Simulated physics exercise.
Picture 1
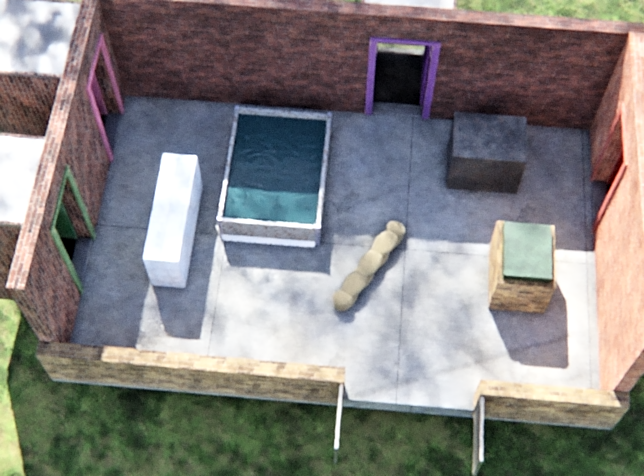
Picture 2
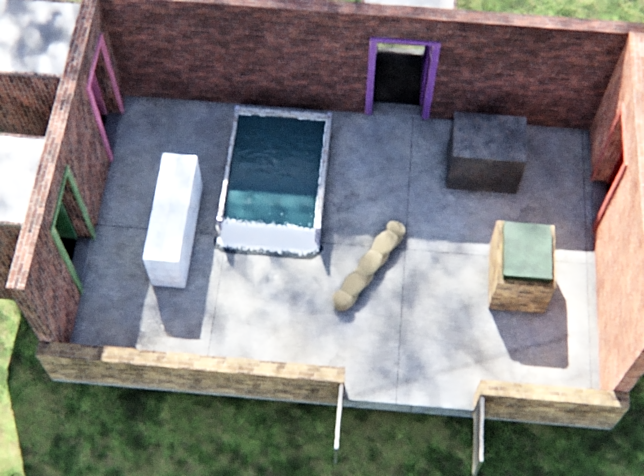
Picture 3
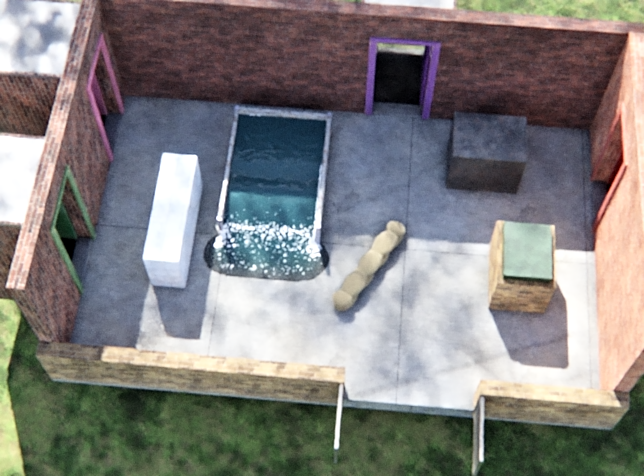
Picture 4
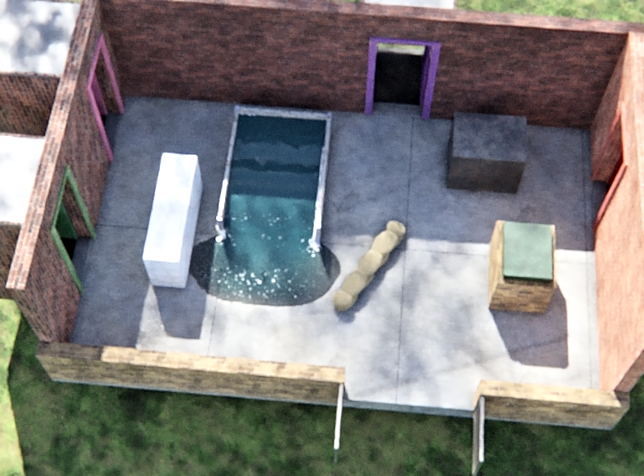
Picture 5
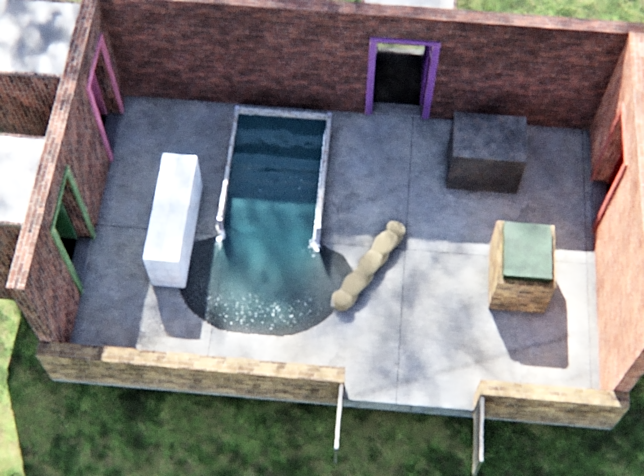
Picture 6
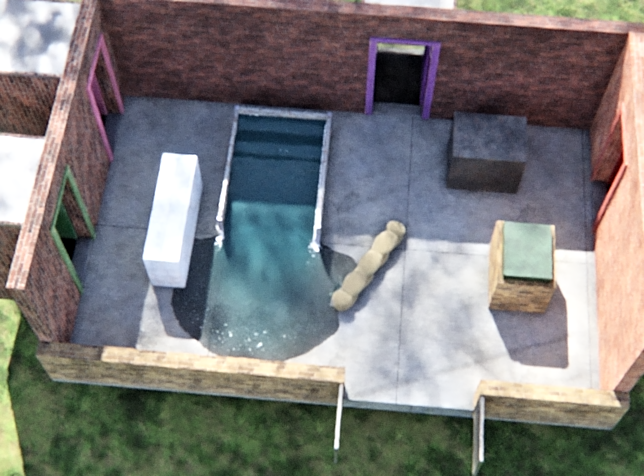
In a brick-walled back court with coloured doorways, a tank of still water stands between a white block and a lumpy, pale tan roll. Water bursts from the tank's near side in a foaming rush, then fans across the paved floor toward the low front wall, spreading on both sides.
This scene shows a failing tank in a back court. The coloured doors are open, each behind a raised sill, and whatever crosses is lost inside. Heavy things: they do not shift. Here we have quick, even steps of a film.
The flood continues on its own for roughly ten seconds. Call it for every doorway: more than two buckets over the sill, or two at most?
My call: The red door two at most; the green door two at most; the pink door more than two; the purple door two at most.
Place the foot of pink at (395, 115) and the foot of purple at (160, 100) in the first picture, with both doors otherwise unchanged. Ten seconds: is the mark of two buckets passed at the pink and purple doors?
Looking at it, the pink door fails to reach the limit, and the purple door tops the limit.
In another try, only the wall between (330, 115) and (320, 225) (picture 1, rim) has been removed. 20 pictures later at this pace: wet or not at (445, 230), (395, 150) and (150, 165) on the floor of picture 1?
Going in your order, I'd say drenched, then drenched, then still bare.
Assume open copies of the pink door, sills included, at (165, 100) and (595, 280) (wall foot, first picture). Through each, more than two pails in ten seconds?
Door by door: Ends up above, then ends up below.
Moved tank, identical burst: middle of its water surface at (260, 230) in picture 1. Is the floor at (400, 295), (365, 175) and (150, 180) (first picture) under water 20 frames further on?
The first spot ends up sodden, the second left untouched and the third sodden.
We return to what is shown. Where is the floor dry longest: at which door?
That is the purple-painted one.
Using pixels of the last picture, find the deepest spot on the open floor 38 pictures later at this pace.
Somewhere close to (125, 100).
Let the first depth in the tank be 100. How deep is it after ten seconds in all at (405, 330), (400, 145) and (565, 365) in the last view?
First 4, next 8, last 6 in a hundred.
A moment on, water covers 20 % of the floor; the red door not reached, the green door not reached, the pink door not reached, the purple door not reached.
Next, water covers 25 % of the floor; the red door not reached, the green door not reached, the pink door not reached, the purple door not reached.
Then, water covers 40 % of the floor; the red door not reached, the green door wet at the sill, nothing in, the pink door not reached, the purple door not reached.
Later, water covers 65 % of the floor; the red door not reached, the green door under two buckets in, the pink door wet at the sill, nothing in, the purple door not reached.
In the end, water covers 90 % of the floor; the red door wet at the sill, nothing in, the green door under two buckets in, the pink door over two buckets in, the purple door wet at the sill, nothing in.
